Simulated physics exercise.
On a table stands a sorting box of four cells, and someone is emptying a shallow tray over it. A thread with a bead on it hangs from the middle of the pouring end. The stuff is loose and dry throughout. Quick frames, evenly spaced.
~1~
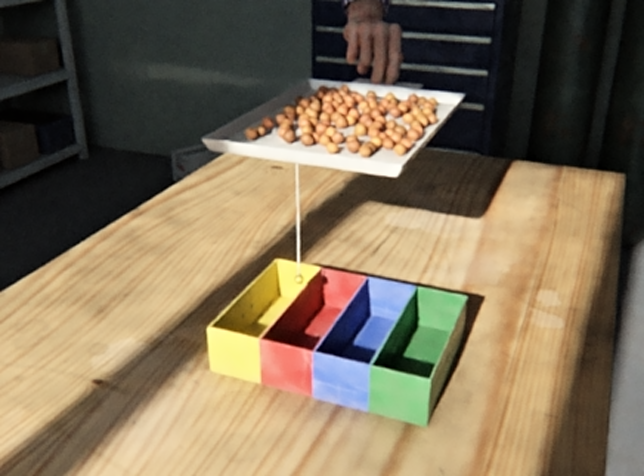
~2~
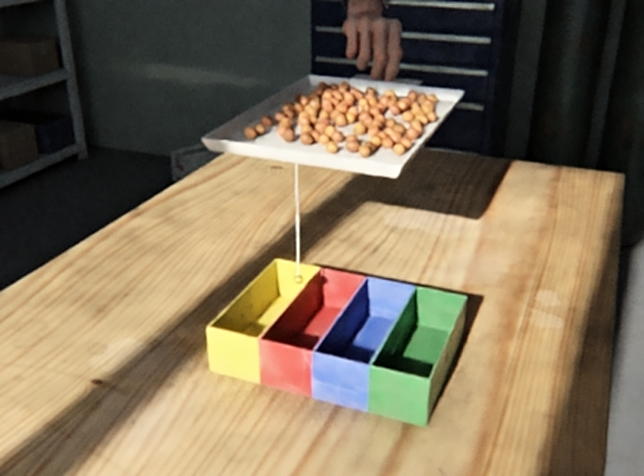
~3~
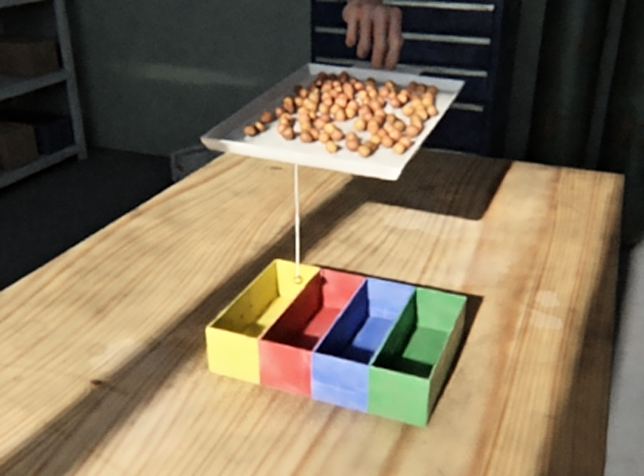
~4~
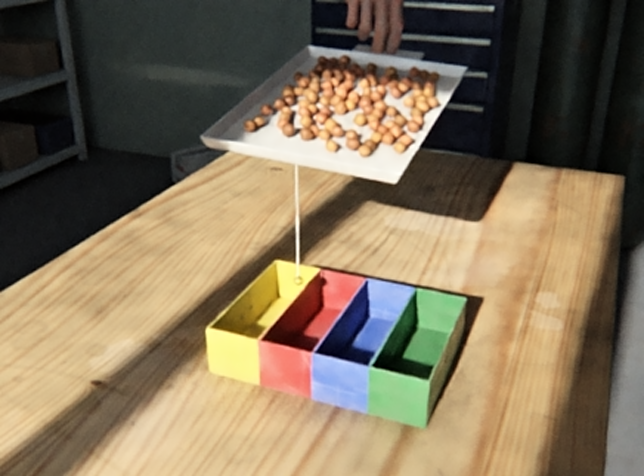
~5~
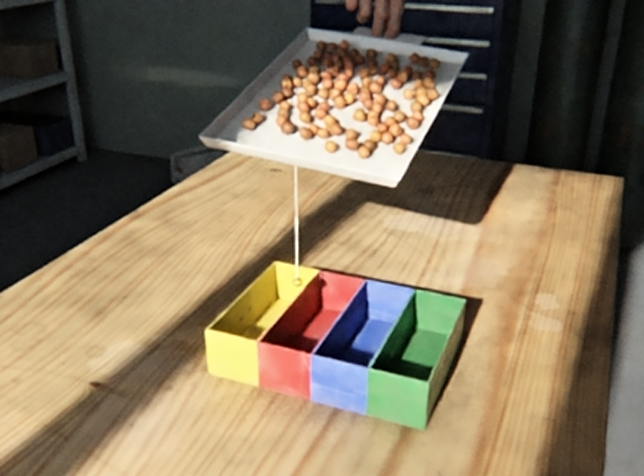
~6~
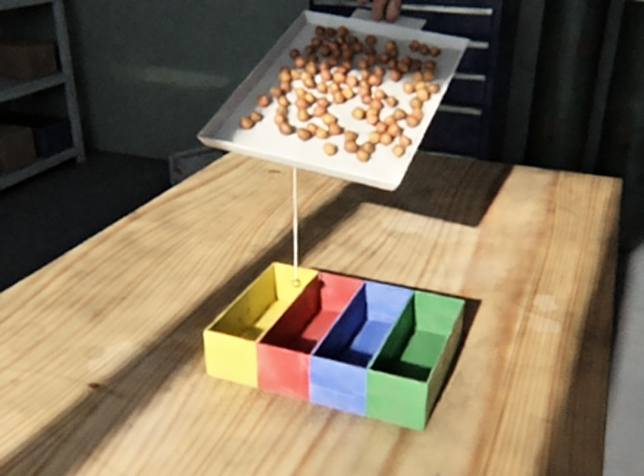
A hand raising the far side of a white tray of hazelnuts, slanting it steadily above a four-coloured sorting box on a table.
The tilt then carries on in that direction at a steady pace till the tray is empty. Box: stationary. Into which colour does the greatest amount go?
The greatest amount goes into blue.
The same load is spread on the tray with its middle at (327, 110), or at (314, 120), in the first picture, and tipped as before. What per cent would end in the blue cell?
It would be about 30 per cent for the first and about 40 per cent for the second.
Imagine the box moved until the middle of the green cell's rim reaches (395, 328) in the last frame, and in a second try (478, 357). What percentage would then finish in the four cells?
Estimate: 90 % first, 90 % second.
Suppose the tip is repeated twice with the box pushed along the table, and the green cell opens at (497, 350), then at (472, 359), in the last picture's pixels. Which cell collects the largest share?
So the first one goes to the red cell and the second to that red cell.
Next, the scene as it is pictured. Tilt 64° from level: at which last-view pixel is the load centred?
Near (349, 180).
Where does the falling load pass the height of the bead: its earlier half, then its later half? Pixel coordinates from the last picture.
First part (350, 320), rest (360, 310).
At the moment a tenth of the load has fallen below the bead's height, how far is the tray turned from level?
Roughly 65 degrees.
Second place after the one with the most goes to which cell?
The runner-up is the red one.
Soon, tray tipped steeply; about two thirds on the tray; a small part in the blue cell; a small part in the red cell; a stray few in the green cell; about a quarter falling or outside the box.
A while on, tray tipped past a quarter turn; about half in the blue cell; about a quarter in the red cell; a small part in the green cell; a stray few in the yellow cell; a small part falling or outside the box.
Towards the end, tray tipped past a quarter turn; about half in the blue cell; about a quarter in the red cell; a small part in the green cell; a stray few in the yellow cell; a small part falling or outside the box.
Finally, tray tipped past a quarter turn; about half in the blue cell; about a quarter in the red cell; a small part in the green cell; a stray few in the yellow cell; a small part outside the box.
